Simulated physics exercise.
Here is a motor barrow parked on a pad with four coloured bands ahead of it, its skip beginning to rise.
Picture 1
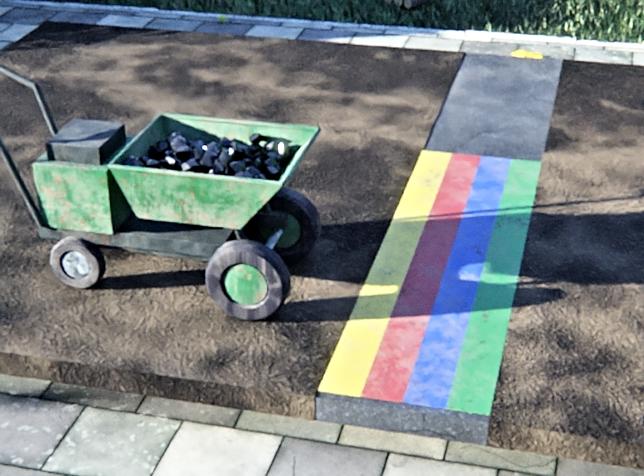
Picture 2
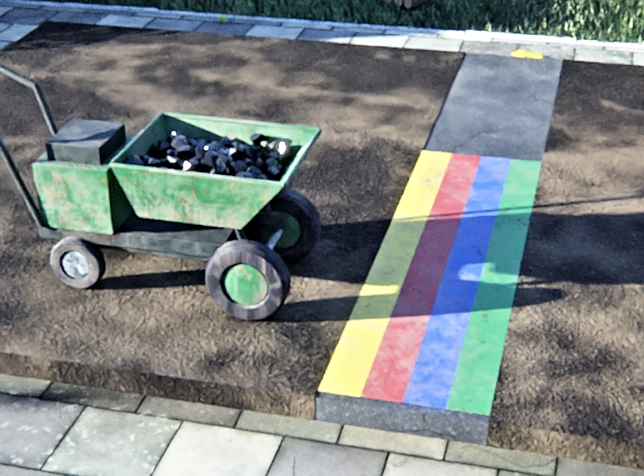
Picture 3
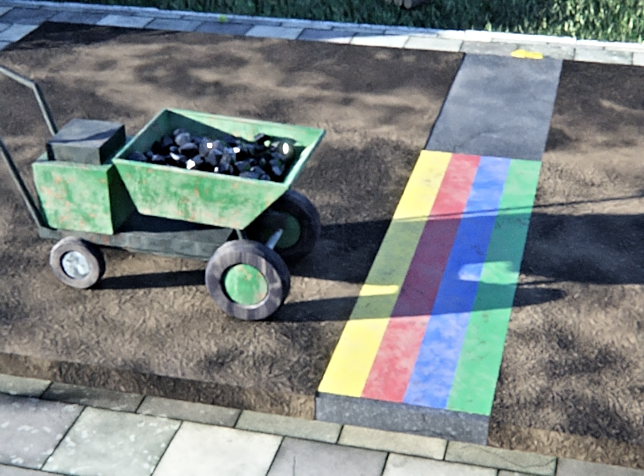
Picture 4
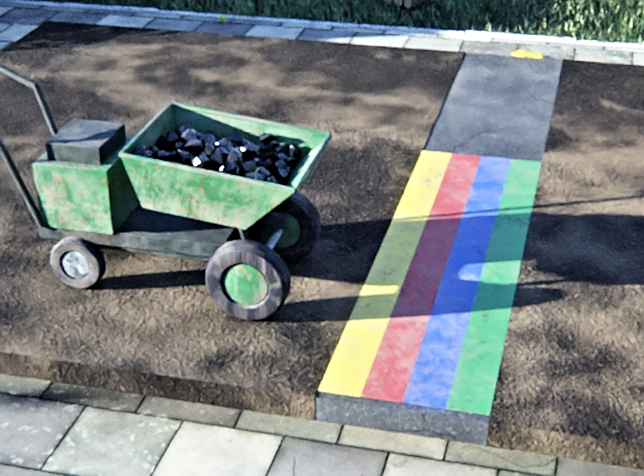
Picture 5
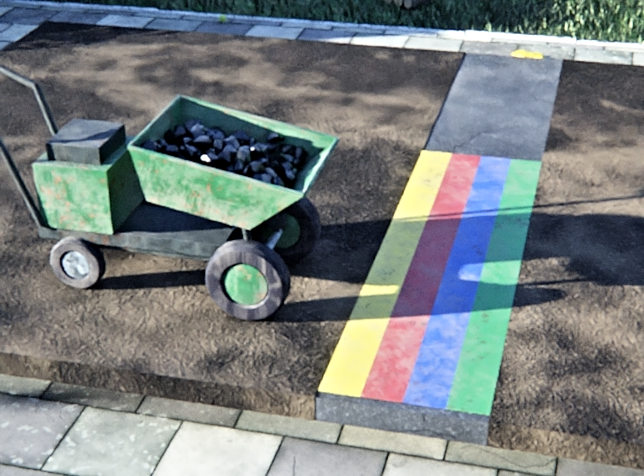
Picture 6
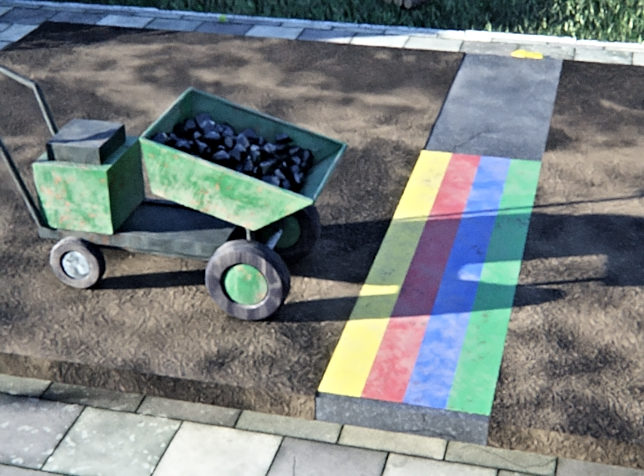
A green motor barrow loaded with black coal stood still beside yellow, red, blue and green bands on the ground, while its skip slowly tilted toward the right, its back end rising.
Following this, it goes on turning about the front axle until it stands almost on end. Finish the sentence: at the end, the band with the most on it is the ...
At the end, the band with the most on it is the red one.
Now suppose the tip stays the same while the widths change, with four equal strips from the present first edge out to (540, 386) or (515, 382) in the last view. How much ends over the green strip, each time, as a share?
In turn, 0 and 10 in a hundred.
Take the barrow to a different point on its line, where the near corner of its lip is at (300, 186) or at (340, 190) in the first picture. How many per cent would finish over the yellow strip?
About 10 per cent first, about 0 per cent second.
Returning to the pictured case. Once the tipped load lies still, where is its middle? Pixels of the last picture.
Roughly at (422, 302).
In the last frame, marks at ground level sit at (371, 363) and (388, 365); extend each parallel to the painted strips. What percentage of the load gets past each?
Roughly 70 per cent, then roughly 50 per cent.
Soon after the last picture, skip tipped steeply; all in the skip.
A little later, skip tipped steeply; most in the skip; a stray few over the yellow strip; a small part over the red strip; a stray few falling.
Later still, skip tipped right over; about a quarter in the skip; a small part over the yellow strip; about a third over the red strip; about a quarter over the blue strip; a small part over the green strip; a stray few off the paint.
By the end, skip tipped right over; a small part in the skip; about a quarter over the yellow strip; about a third over the red strip; about a quarter over the blue strip; a small part over the green strip; a small part off the paint.
